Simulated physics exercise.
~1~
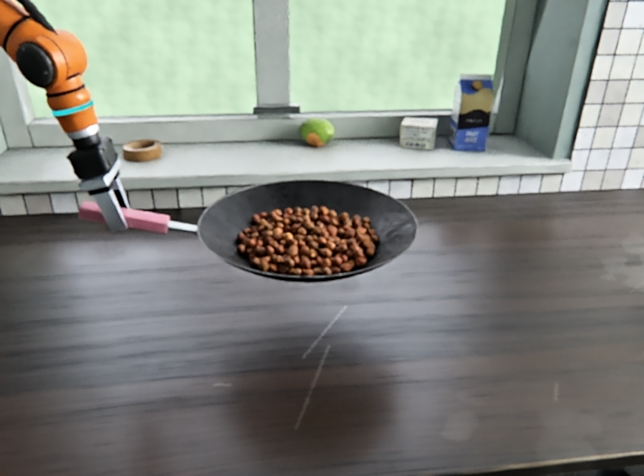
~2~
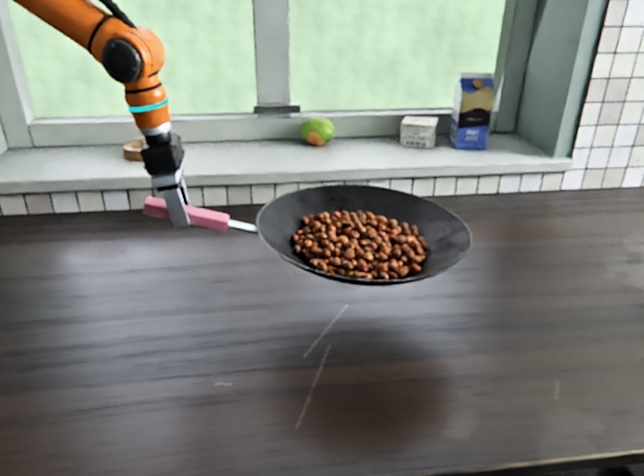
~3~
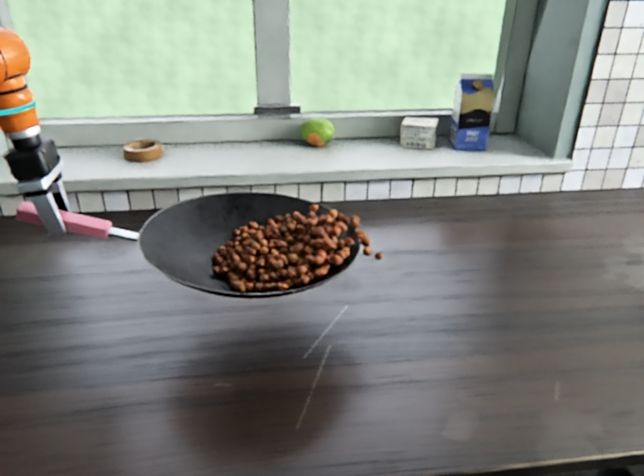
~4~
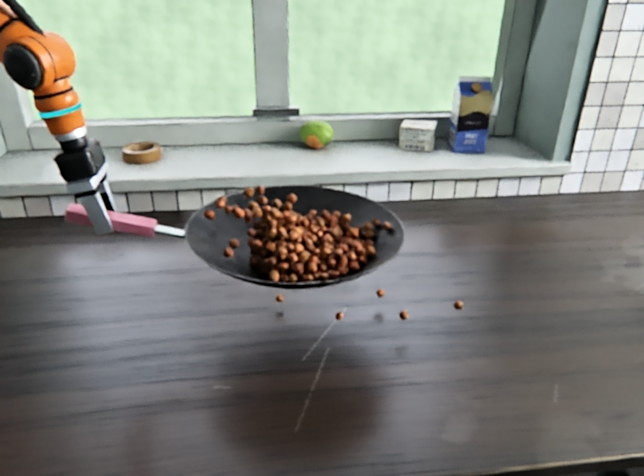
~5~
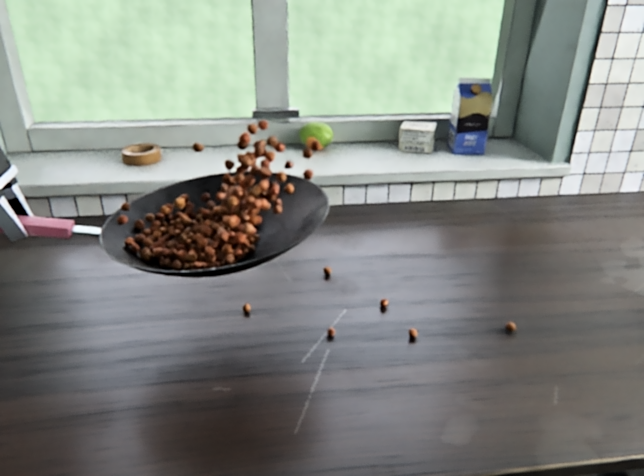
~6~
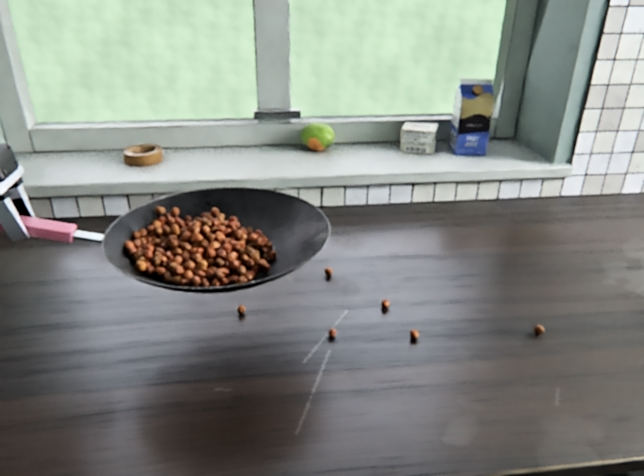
On a dark wooden counter by a window, an orange robot arm held a wok of hazelnuts by its pink handle and jerked it right and left, tossing the nuts; a few spilled onto the counter, while most settled back in the wok.
